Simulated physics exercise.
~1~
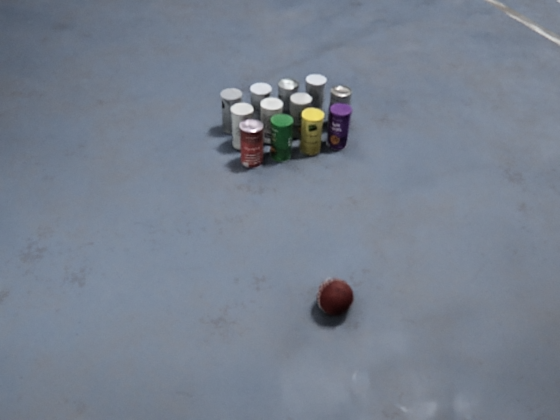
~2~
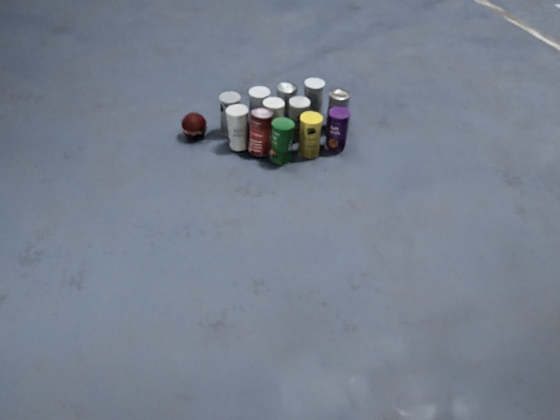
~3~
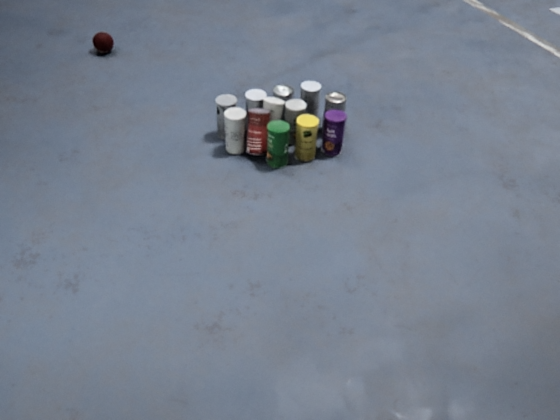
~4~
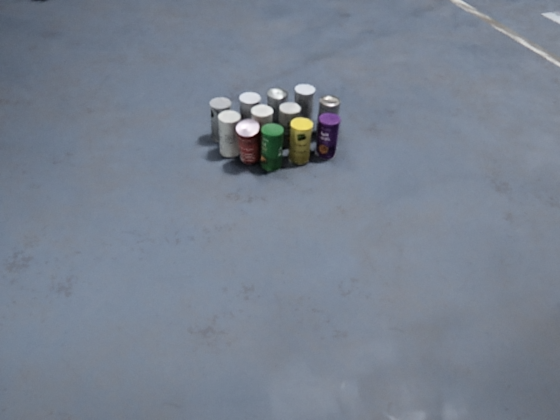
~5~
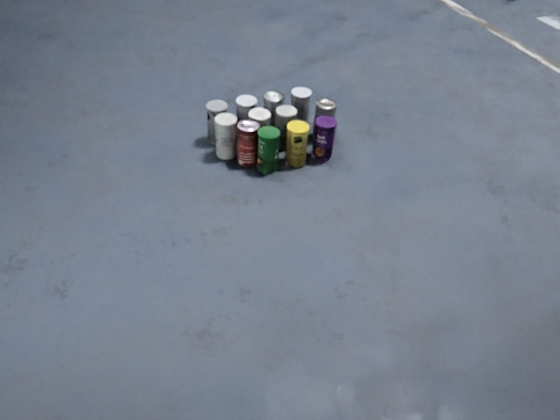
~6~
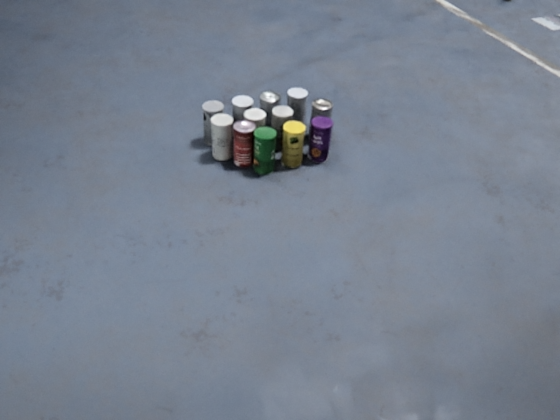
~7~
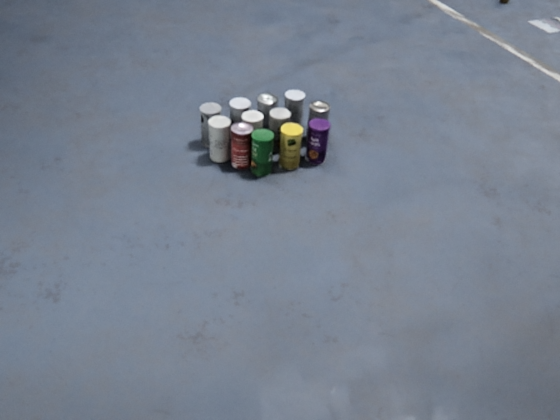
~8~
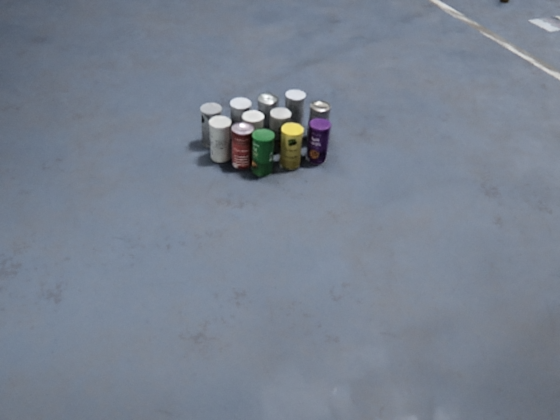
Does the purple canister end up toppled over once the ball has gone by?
No, the purple canister is still standing upright at the right end of the front row.
